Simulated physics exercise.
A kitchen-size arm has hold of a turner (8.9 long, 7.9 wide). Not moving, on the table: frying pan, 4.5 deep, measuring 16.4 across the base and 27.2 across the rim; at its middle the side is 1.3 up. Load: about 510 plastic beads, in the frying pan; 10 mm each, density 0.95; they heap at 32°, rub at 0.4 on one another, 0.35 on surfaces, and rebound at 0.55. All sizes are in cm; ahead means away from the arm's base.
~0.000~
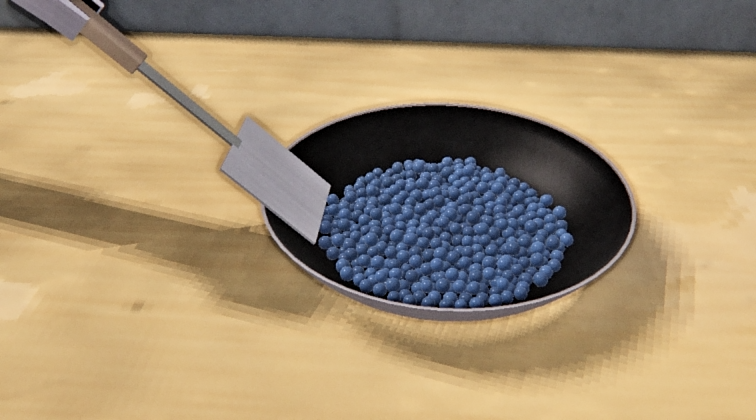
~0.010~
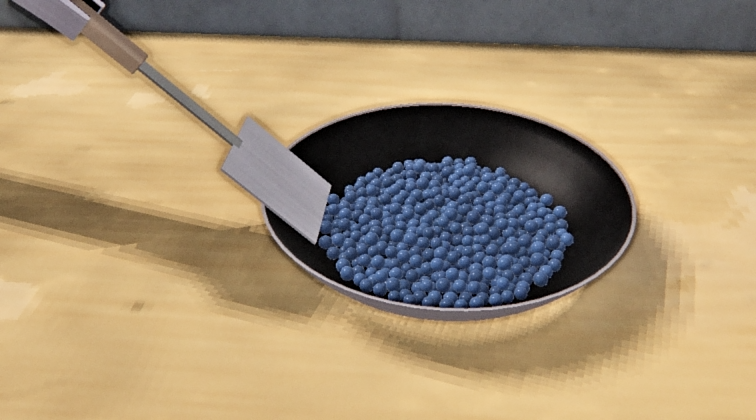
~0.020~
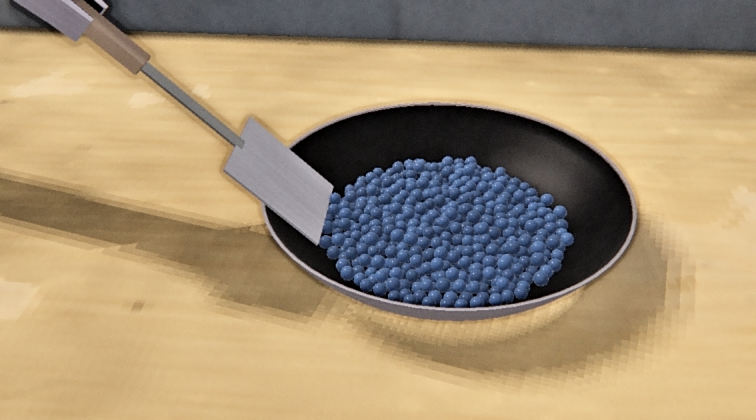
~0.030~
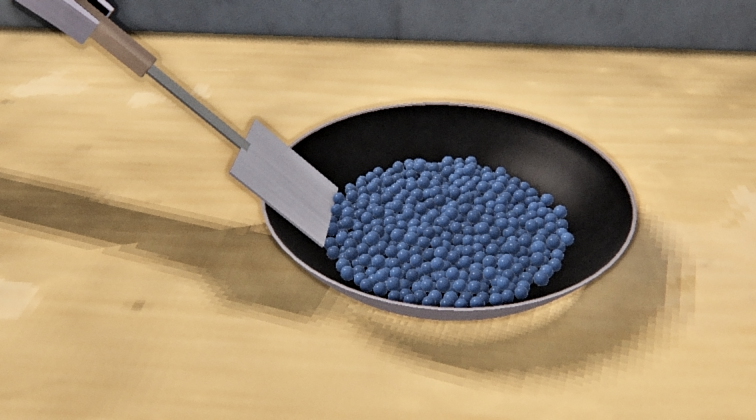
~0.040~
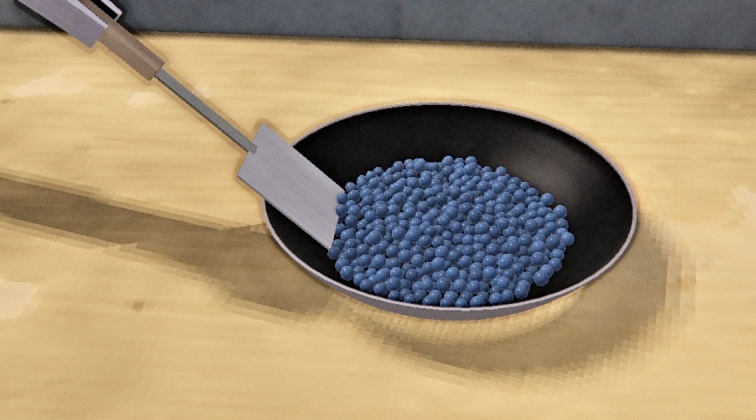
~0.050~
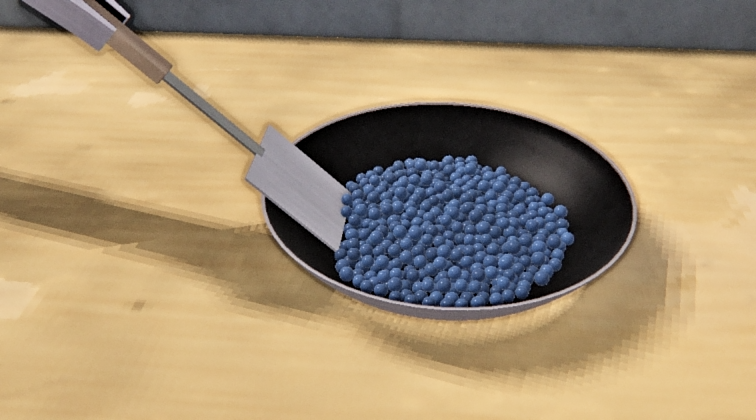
A flat metal turner, held at the upper left, slid slowly a short way right and slightly down against a heap of small blue beads, nudging their left edge inward in a black frying pan.
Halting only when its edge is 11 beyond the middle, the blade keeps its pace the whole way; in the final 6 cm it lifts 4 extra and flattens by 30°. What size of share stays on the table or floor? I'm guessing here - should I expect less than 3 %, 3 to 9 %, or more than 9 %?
You should expect more than 9 %.
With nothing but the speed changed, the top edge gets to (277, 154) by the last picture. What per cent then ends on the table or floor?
Near 25 in a hundred.
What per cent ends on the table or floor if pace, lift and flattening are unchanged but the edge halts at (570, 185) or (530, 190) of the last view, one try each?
The two tries give near 5 and near 0 in a hundred.
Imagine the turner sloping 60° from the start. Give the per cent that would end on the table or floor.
I'd expect near 10 percent then.
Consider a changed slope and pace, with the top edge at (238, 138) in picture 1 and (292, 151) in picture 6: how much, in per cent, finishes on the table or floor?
Off the vessel, on the table or floor: Some 30 percent.
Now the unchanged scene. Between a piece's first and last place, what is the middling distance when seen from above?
3 cm.
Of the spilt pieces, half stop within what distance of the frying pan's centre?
I reckon close to 26 centimetres.
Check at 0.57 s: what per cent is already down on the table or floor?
Around 10 %.
After 0.18 s, sloping 44°, highest piece 4 above the table; 508 in the frying pan.
After 0.31 s, sloping 37°, highest piece 4 above the table; 508 in the frying pan.
After 0.57 s, sloping 14°, highest piece 4 above the table; 447 in the frying pan, 58 on the table or floor, 3 on the blade or in flight.
After 1.62 s, sloping 14°, highest piece 4 above the table; 447 in the frying pan, 61 on the table or floor.
In the end, 447 in the frying pan, 61 on the table or floor. That is 12 % on the table or floor.
